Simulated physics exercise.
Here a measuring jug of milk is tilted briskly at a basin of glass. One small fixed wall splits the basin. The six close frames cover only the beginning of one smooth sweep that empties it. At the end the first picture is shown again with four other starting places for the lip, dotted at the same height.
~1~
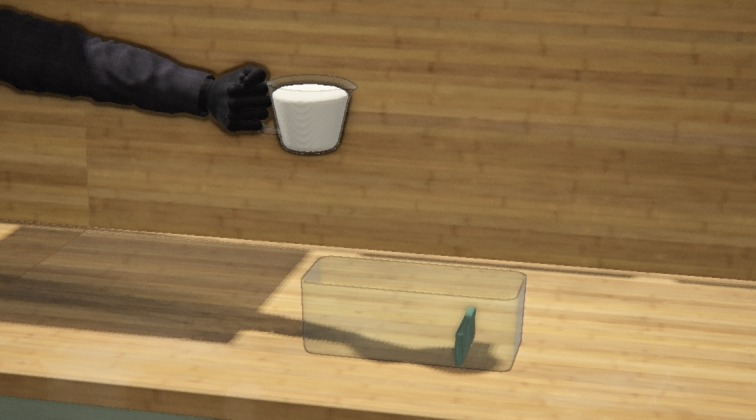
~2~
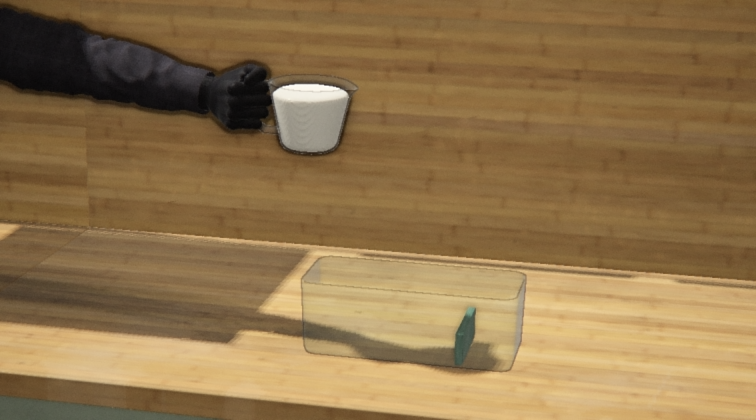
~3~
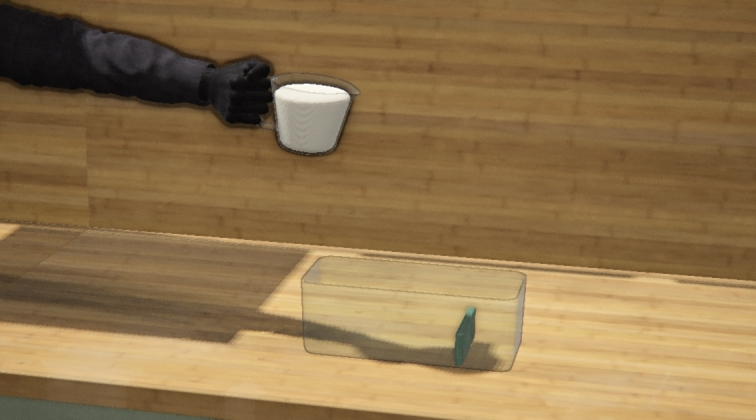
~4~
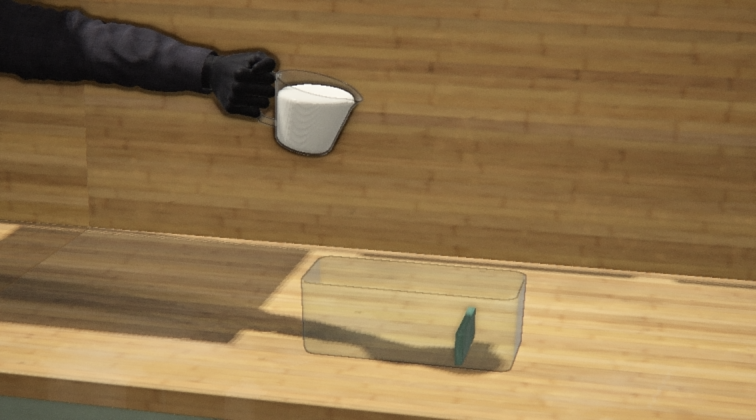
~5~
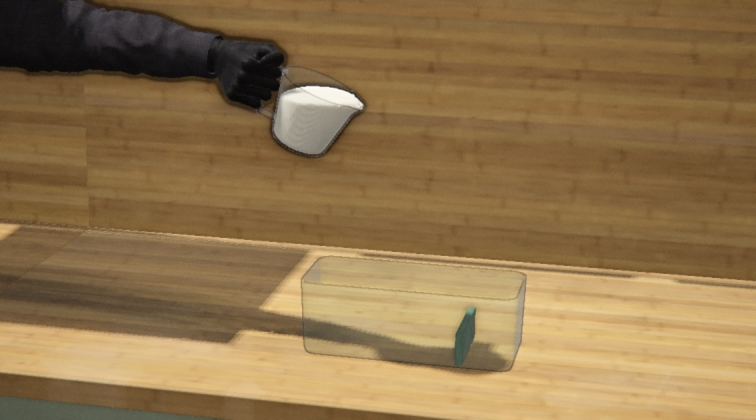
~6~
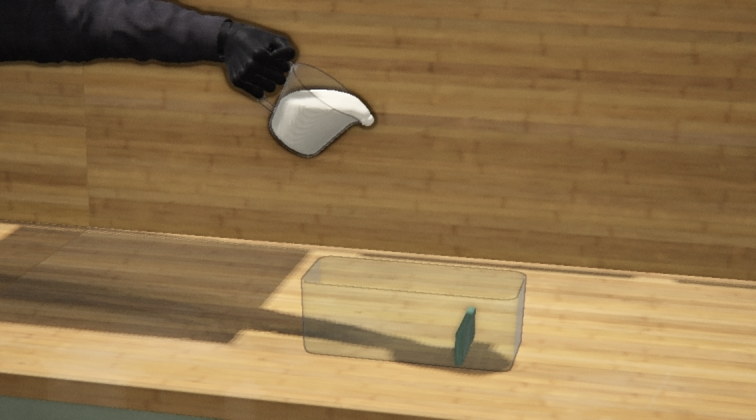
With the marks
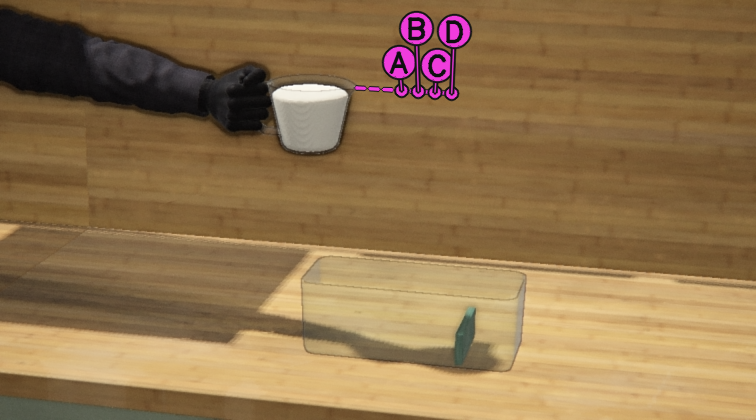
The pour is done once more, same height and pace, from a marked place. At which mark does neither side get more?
I would pick dot B.
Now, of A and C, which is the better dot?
C.
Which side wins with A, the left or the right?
The left one.
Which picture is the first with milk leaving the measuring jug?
In picture 6.
In magenta, A at (401, 90); B at (418, 91); C at (435, 92); D at (451, 93).
Choosing A, about 80 % ends left of the wall and 14 % right of it; 7 % is lost outside.
Choosing B, about 54 % ends left of the wall and 42 % right of it; 4 % is lost outside.
Choosing C, about 28 % ends left of the wall and 67 % right of it; 5 % is lost outside.
Choosing D, about 31 % ends left of the wall and 64 % right of it; 5 % is lost outside.
